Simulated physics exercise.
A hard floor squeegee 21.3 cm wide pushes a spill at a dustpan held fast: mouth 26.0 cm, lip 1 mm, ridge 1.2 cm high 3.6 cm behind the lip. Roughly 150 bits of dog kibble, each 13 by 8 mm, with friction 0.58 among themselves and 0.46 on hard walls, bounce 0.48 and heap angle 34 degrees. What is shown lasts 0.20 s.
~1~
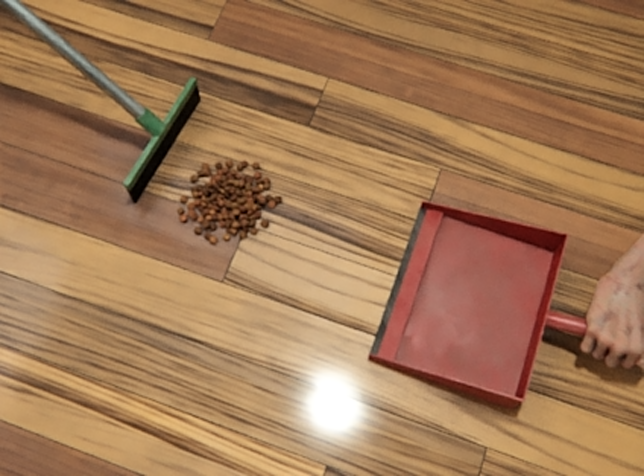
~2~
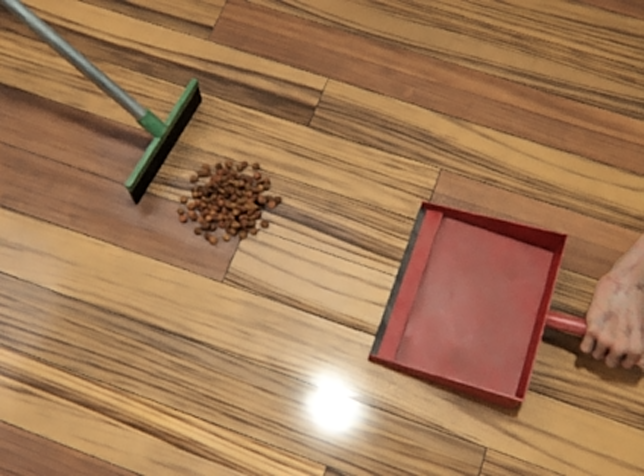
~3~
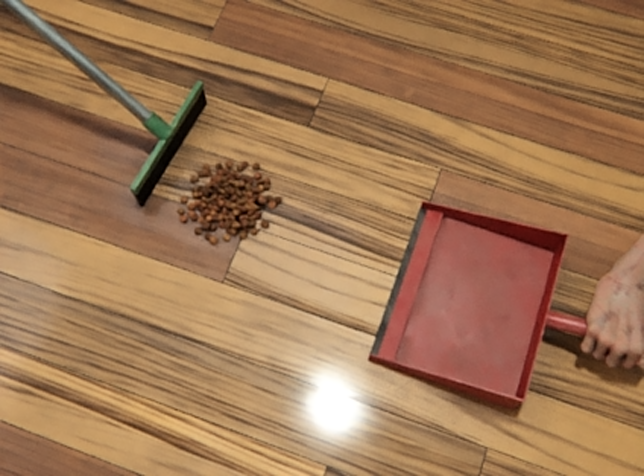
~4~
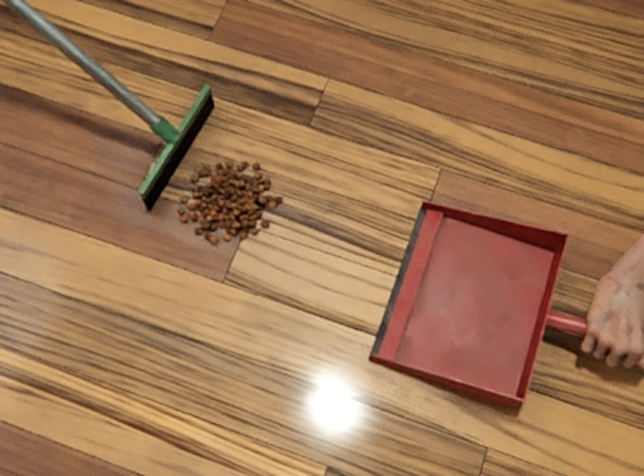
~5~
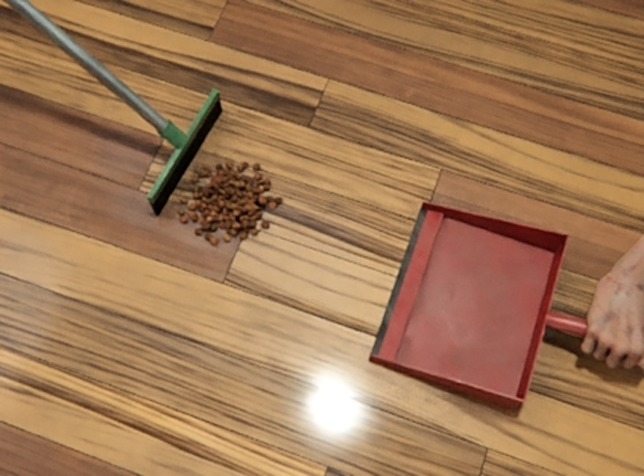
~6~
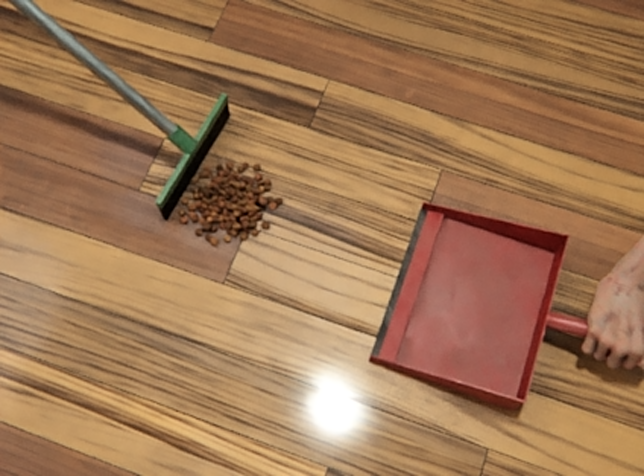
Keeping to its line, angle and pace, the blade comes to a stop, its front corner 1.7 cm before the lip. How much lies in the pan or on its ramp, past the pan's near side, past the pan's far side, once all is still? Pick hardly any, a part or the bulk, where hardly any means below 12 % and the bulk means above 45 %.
Pan: A part; near side: Hardly any; far side: Hardly any.
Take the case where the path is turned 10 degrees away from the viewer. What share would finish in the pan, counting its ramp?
20 per cent.
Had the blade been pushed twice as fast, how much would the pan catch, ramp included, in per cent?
I'd put it at close to 35 per cent.
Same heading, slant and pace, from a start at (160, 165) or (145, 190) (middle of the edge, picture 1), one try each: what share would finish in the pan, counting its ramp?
About 40 and 35 per cent.
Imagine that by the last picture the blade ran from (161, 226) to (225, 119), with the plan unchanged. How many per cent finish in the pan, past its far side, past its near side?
Per cent by place - pan 20, far side 0, near side 30.
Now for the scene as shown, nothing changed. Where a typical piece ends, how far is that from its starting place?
Somewhere around 28 centimetres.
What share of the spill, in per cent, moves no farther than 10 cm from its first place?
Close to 5 per cent of it.
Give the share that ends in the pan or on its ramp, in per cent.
I'd say close to 30 per cent.
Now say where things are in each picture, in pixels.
In the first frame, blade from (128, 186) to (194, 83), moved 0.0 cm, 0 of the pieces shifted so far; middle of the pieces at (233, 201); pan at (477, 308).
In the second frame, blade from (130, 187) to (195, 85), moved 0.3 cm, 0 of the pieces shifted so far; middle of the pieces at (233, 202).
In the third frame, blade from (135, 190) to (200, 87), moved 1.2 cm, 0 of the pieces shifted so far; middle of the pieces at (233, 202).
In the fourth frame, blade from (143, 194) to (208, 91), moved 2.7 cm, 0 of the pieces shifted so far; middle of the pieces at (233, 202).
In the fifth frame, blade from (152, 199) to (216, 95), moved 4.2 cm, 0 of the pieces shifted so far; middle of the pieces at (233, 202).
In the sixth frame, blade from (160, 204) to (224, 100), moved 5.7 cm, 0 of the pieces shifted so far; middle of the pieces at (234, 203); pan at (478, 309).
Then, 0.44 s after the last picture, middle of the blade 20 cm from the lip; 0 % over the lip, far side 0 %, near side 0 %.
Then, 0.73 s after the last picture, middle of the blade 10 cm from the lip; 0 % over the lip, far side 0 %, near side 0 %.
Then, 1.12 s after the last picture, middle of the blade 3 cm from the lip; 30 % over the lip, far side 0 %, near side 0 %.
In the end, pan 30 %, near side 0 %, far side 0 %, in front of the lip or behind the blade 70 %.
